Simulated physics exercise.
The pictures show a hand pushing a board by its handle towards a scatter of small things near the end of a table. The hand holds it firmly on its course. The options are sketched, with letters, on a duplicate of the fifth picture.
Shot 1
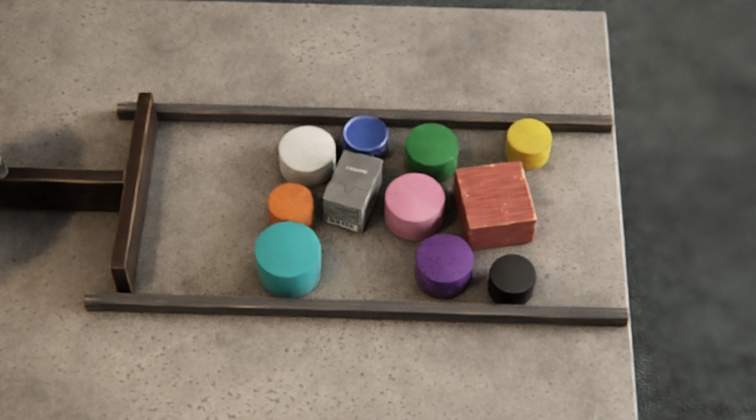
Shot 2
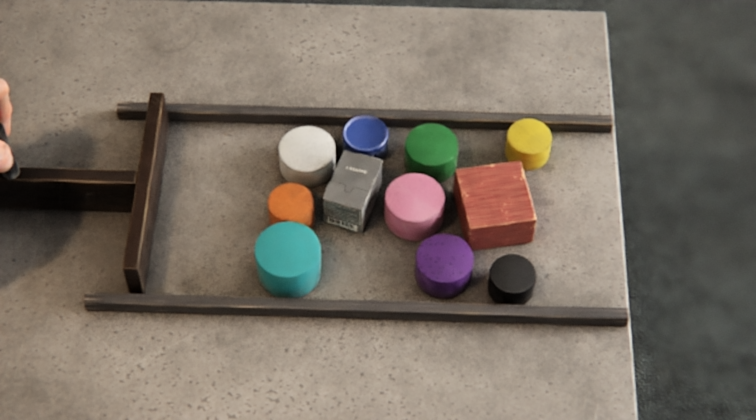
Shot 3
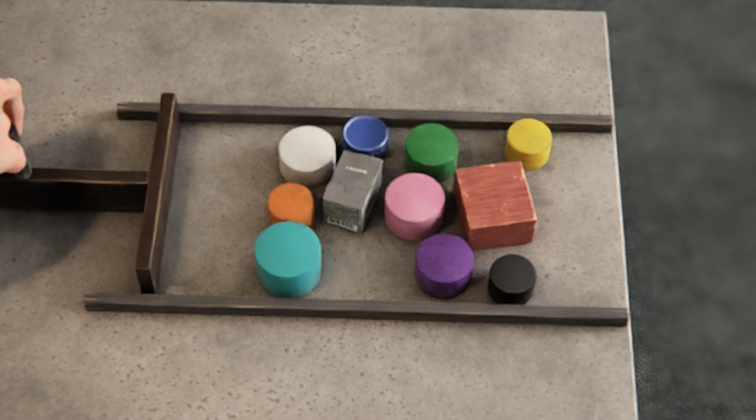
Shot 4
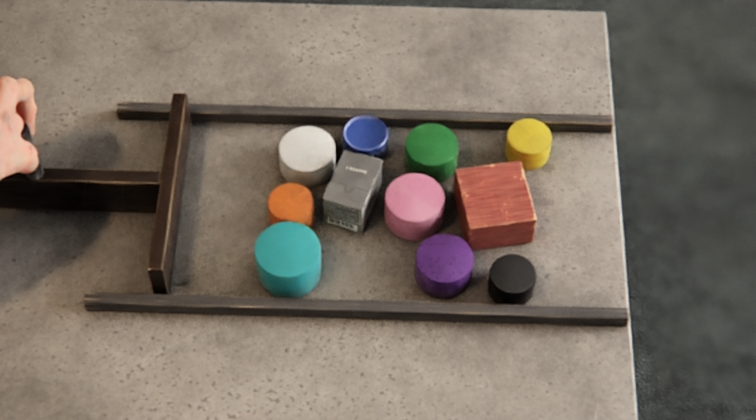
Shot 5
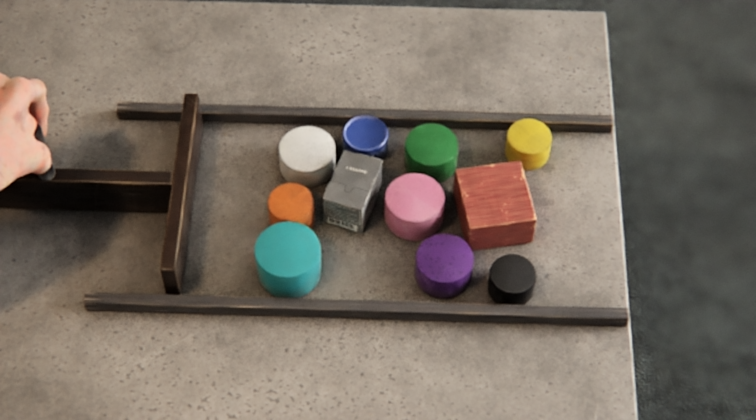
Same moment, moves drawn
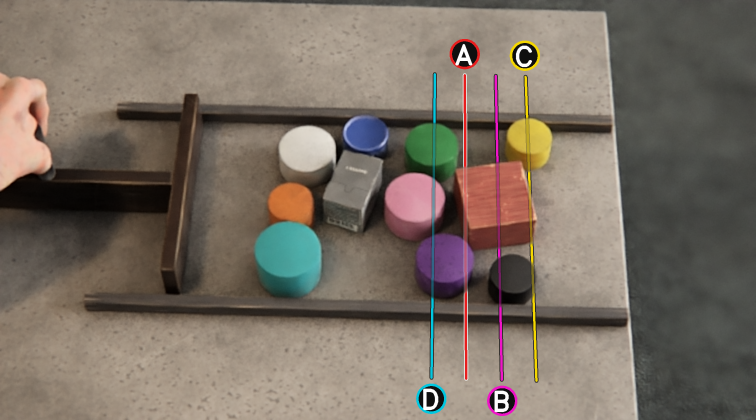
On a grey tabletop, a hand pushes a dark wooden board rightward between two rails towards colourful pots and blocks sitting still.
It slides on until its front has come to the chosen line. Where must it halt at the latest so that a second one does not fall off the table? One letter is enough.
It should halt at A.
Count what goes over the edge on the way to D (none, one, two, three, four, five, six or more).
In all, none.
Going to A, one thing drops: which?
The red block goes over.
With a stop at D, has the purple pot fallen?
No.
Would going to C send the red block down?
Yes.
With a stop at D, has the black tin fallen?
No.
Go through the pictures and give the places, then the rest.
In the first frame, red block (494, 205); orange tin (292, 211); turquoise pot (288, 260).
In the second frame, board (144, 177); yellow tin (529, 145).
In the third frame, board (156, 177); purple pot (444, 266).
In the fourth frame, board (168, 177); green pot (431, 154).
In the fifth frame, board (180, 178); white tin (307, 157); blue jar (365, 142); red block (494, 205).
On the marked copy, A at (465, 216); B at (499, 217); C at (531, 218); D at (433, 215).
With A. Early on, board (282, 181); blue jar (371, 141); turquoise pot (319, 262).
Further on, board (385, 184); red block (574, 204); black tin (537, 284).
At the end, board (461, 186); red block over the edge; black tin (614, 287); one fallen.
As for the rest, B drops two; C drops five; D is within the limit but short.
